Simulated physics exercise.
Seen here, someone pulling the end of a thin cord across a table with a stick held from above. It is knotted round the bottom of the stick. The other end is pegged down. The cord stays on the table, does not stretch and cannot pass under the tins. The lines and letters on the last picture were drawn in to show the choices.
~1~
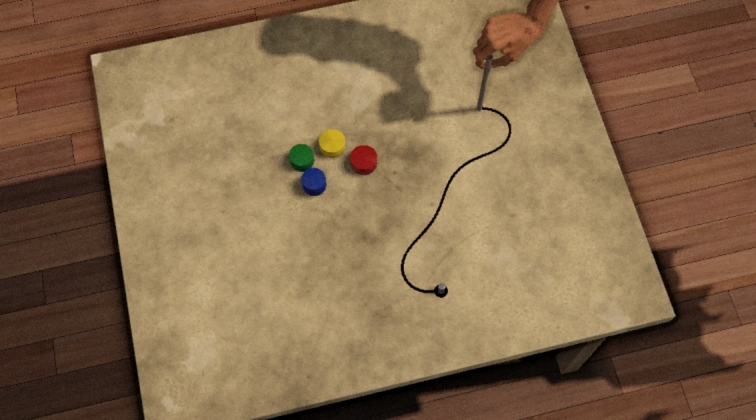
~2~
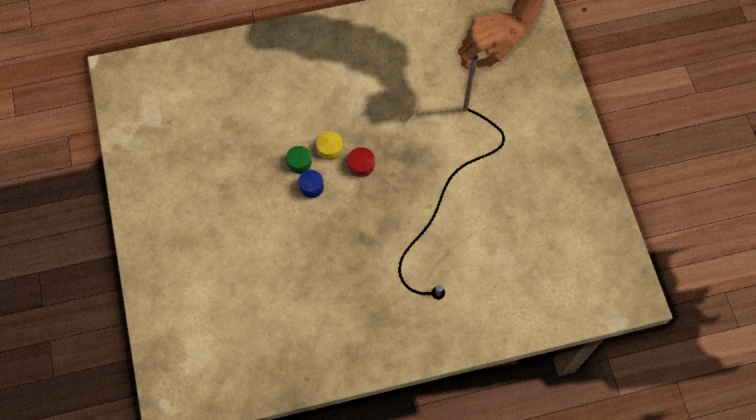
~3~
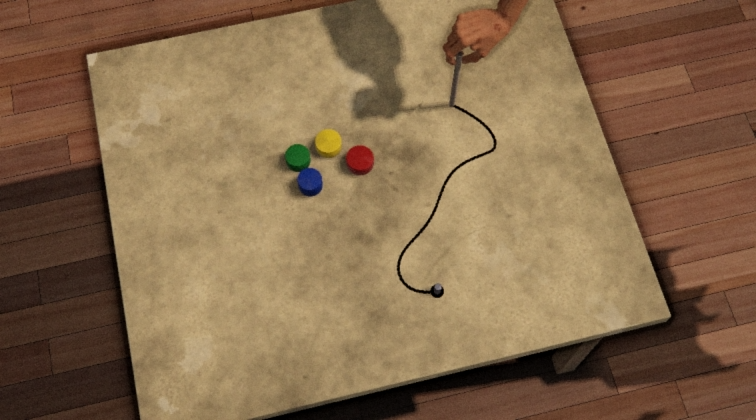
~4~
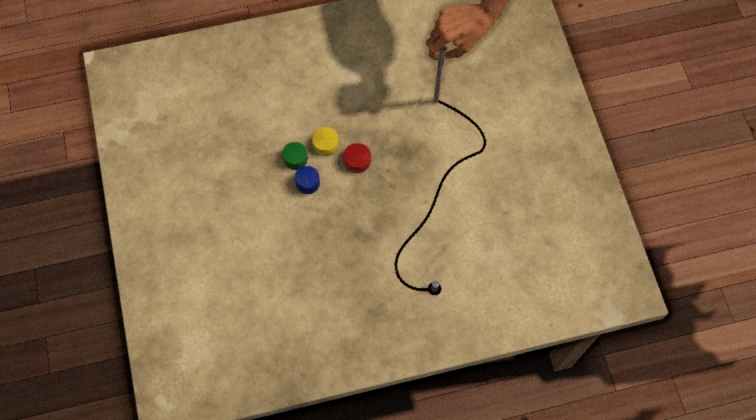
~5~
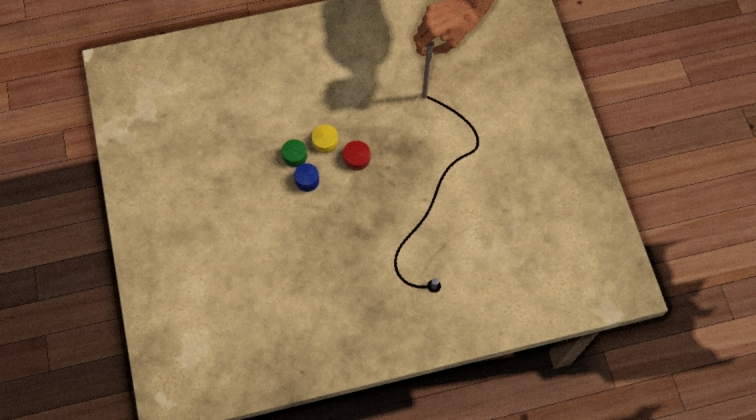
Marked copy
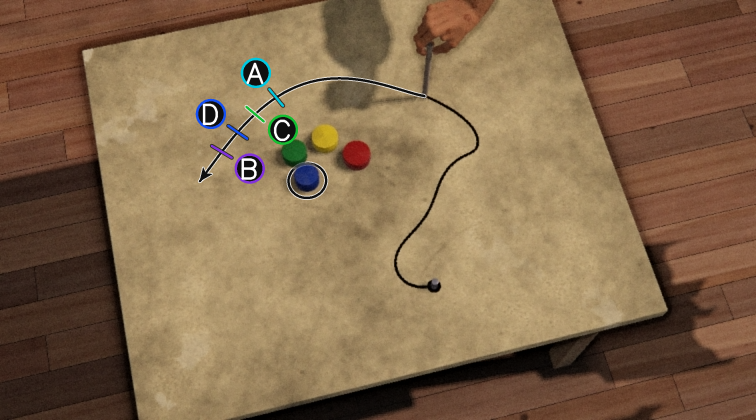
On a worn tabletop, a hand with a stick drags one end of a pegged black cord leftward past four coloured tins.
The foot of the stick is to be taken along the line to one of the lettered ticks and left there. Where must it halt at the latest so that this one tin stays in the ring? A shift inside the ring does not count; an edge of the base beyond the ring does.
It should halt at B.
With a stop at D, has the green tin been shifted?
No.
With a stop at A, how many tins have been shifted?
By then, none.
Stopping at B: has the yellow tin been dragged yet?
Yes.
On the copy, A at (276, 98); B at (222, 152); C at (255, 114); D at (238, 132); the ring at (307, 181); the route from (425, 96) via (290, 89) to (200, 181).
On B. First, foot of the stick (345, 79); blue tin (307, 178).
Then, foot of the stick (269, 103); blue tin (307, 178).
Finally, foot of the stick (222, 152); yellow tin (318, 158); blue tin (307, 178); red tin (341, 171); the blue tin is still in its ring.
By contrast, A is safe but short; C is safe but short; D is safe but short.
